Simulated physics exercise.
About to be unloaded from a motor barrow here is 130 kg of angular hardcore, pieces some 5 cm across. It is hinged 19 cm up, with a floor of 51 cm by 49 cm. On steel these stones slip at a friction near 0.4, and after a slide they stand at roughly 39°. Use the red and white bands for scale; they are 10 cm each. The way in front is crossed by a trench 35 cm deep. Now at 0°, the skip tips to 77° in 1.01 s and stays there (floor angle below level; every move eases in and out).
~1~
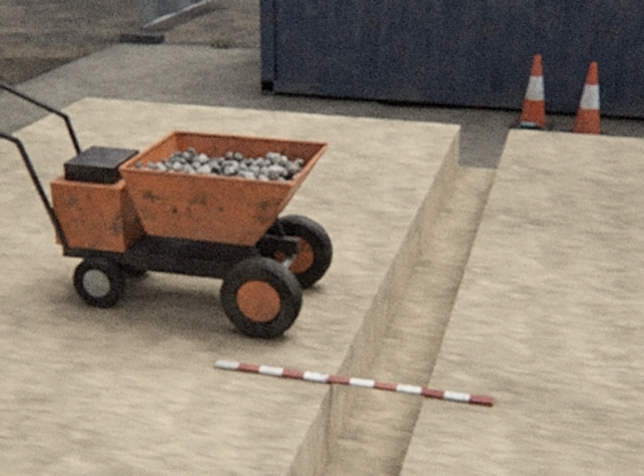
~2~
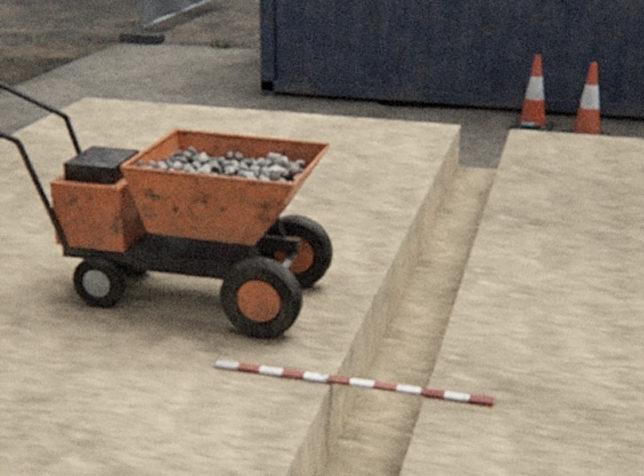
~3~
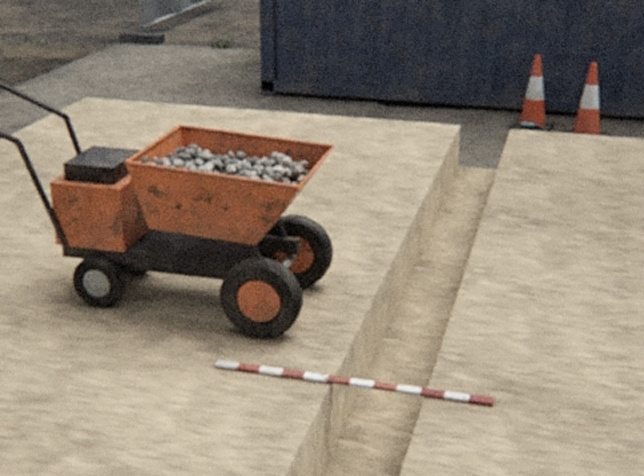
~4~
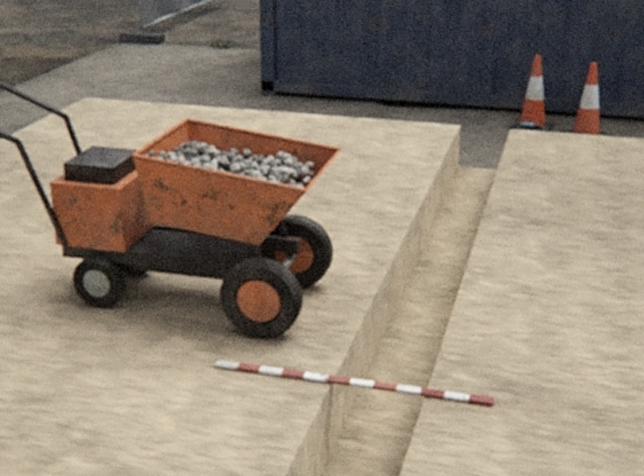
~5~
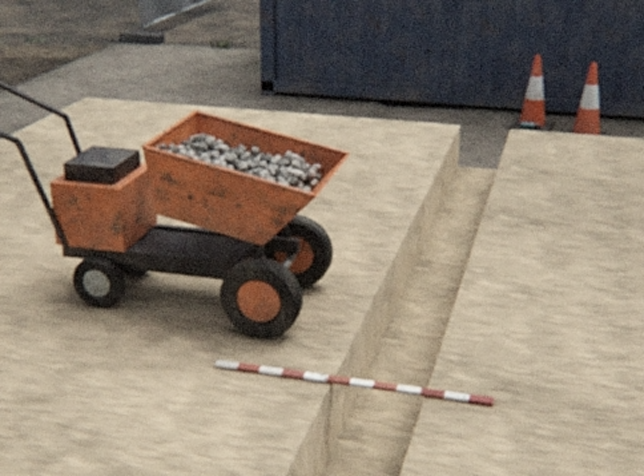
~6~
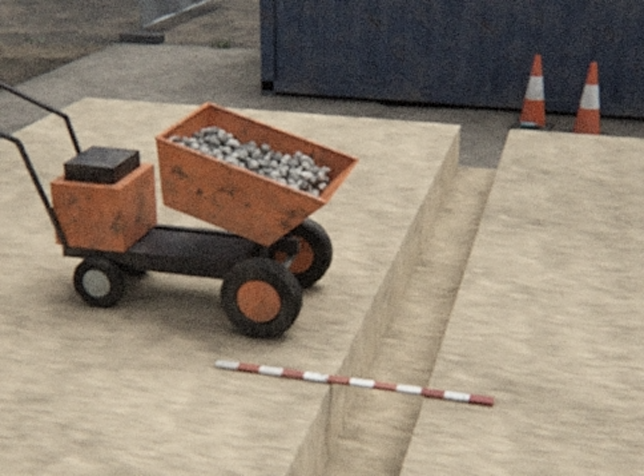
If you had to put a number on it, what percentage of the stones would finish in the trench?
I'd put it at about 74 percent.
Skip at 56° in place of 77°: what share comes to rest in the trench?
I'd expect around 10 in a hundred.
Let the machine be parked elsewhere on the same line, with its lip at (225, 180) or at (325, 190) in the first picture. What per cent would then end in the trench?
It comes to about 75 and 45 in a hundred.
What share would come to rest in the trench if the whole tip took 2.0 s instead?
About 80%.
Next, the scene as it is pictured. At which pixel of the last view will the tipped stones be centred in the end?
Their middle lands near (420, 372).
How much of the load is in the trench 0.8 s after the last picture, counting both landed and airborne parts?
Approx. 20 % of the load.
Then, 0.5 s after the last picture the floor is at 65°, 100 % in the skip; the foremost stones are at (386, 272).
Then, 0.8 s after the last picture the floor is at 77°, 71 % in the skip, 20 % in the trench, 9 % past the trench; the foremost stones are at (487, 342).
Then, 1.2 s after the last picture the floor is at 77°, 40 % in the skip, 40 % in the trench, 20 % past the trench; the foremost stones are at (589, 334).
Then, 3.1 s after the last picture the floor is at 77°, 7 % in the skip, 74 % in the trench, 20 % past the trench; the foremost stones are at (630, 330).
